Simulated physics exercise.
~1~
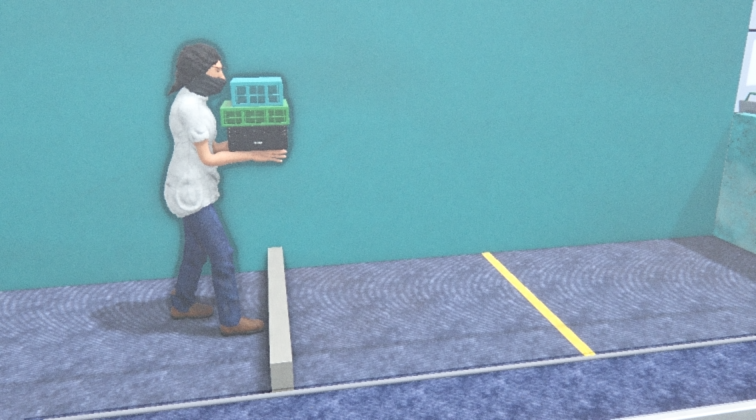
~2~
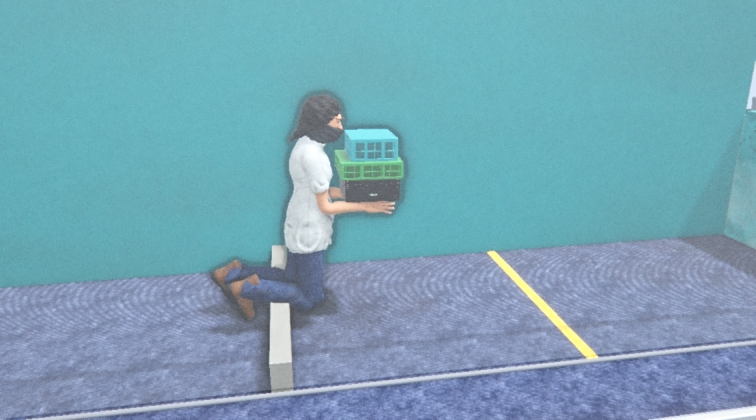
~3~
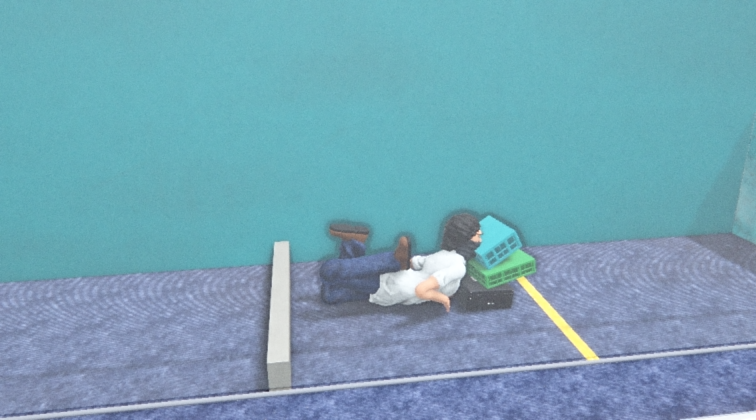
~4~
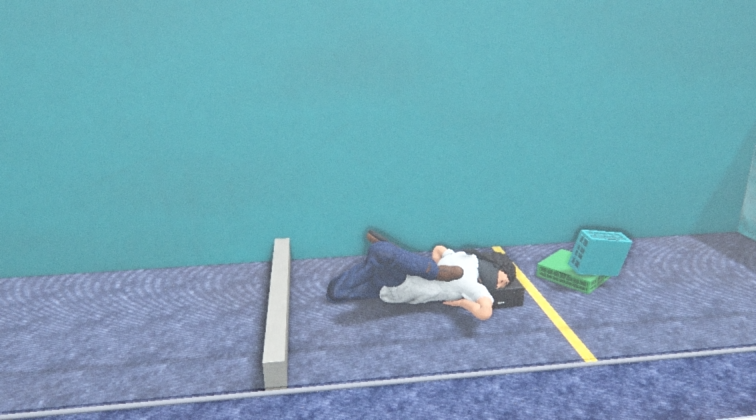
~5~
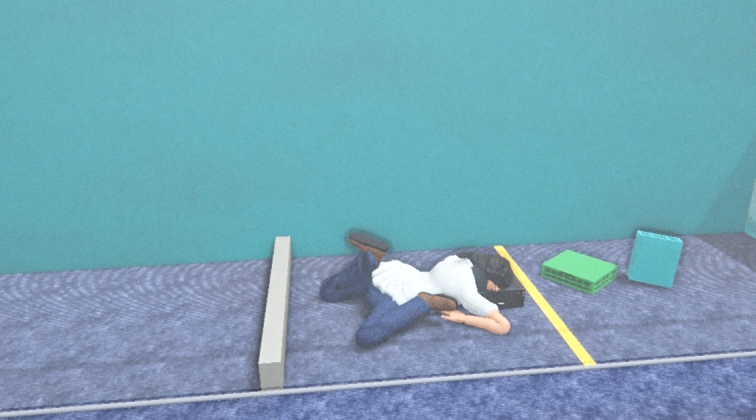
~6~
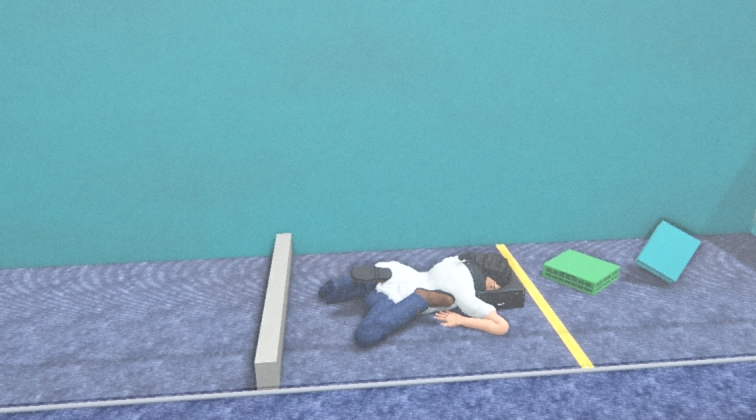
The clip shows a person carrying a teal crate, a green crate and a black box pitch forward over a low rail and fall face down, spilling the stack rightward. Both crates end beyond the yellow line, the teal one farthest and tilted, while the black box stays by the person's head, short of it.
